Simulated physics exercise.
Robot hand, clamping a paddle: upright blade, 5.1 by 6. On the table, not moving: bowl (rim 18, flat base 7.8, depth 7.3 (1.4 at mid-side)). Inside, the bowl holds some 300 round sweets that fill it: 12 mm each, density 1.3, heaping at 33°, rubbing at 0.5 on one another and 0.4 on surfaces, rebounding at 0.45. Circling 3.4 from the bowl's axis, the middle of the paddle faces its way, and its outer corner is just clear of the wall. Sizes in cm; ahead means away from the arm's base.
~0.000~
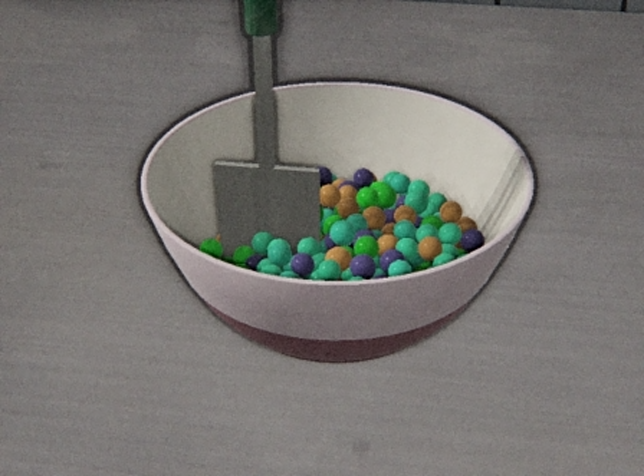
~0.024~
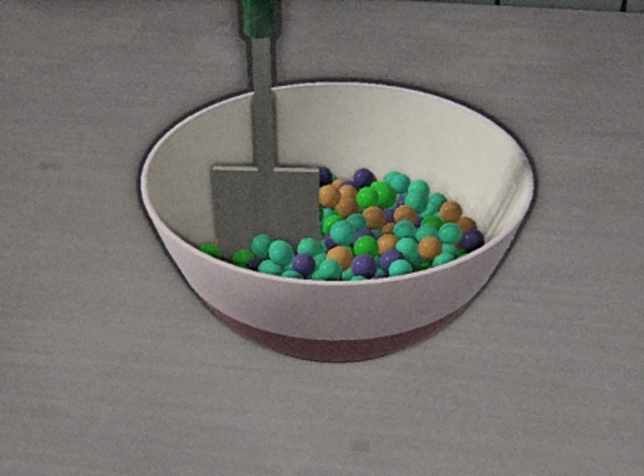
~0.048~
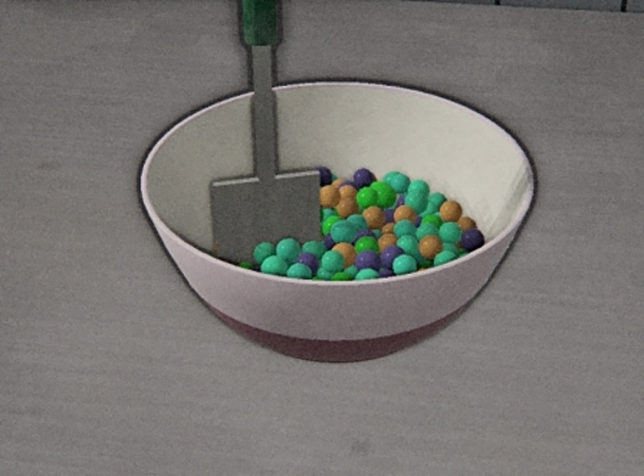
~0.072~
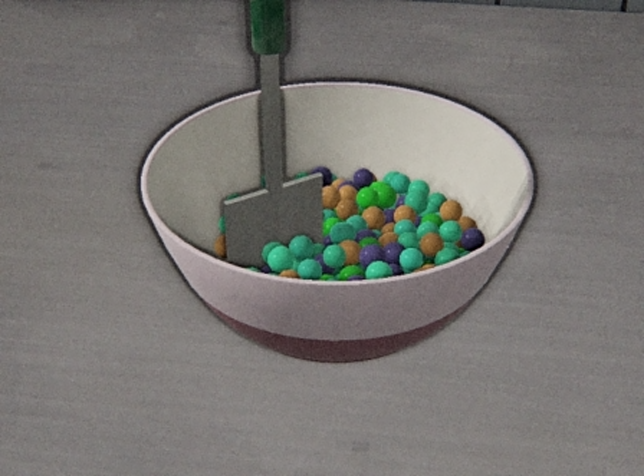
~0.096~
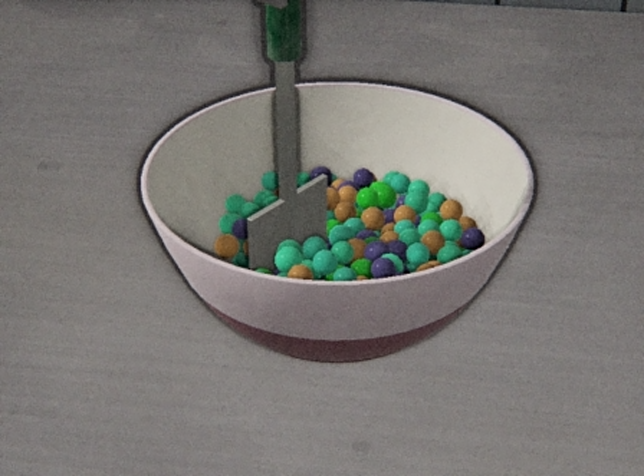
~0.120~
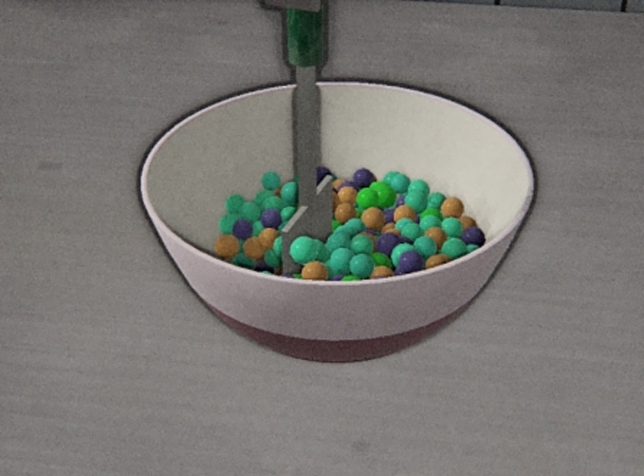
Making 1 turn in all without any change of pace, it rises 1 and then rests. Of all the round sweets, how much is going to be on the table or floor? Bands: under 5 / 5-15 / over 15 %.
5-15 %.
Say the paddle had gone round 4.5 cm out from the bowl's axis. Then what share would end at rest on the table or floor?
Near 15 percent.
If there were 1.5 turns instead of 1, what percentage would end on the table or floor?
I'd expect around 15 per cent.
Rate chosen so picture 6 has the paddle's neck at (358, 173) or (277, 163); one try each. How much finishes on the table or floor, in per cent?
About 30 % for one try and about 0 % for the other, in order.
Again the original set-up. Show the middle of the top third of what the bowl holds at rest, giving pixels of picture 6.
Centre, approx.: (257, 255).
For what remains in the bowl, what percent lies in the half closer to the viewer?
I'd put it near 60 per cent.
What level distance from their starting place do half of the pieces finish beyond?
Some 7 centimetres or so.
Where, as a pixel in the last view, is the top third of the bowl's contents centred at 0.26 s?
Roughly at (462, 171).
By 0.26 s, 183° round, highest piece 10 above the table; 290 in the bowl, 6 in flight or on the tool.
By 0.40 s, 291° round, highest piece 9 above the table; 277 in the bowl, 11 on the table or floor, 8 in flight or on the tool.
By 0.68 s, 0° round, highest piece 7 above the table; 270 in the bowl, 26 on the table or floor.
By 1.38 s, 0° round, highest piece 7 above the table; 270 in the bowl, 26 on the table or floor.
Final count, 270 in the bowl, 26 on the table or floor. That is 9 % on the table or floor.
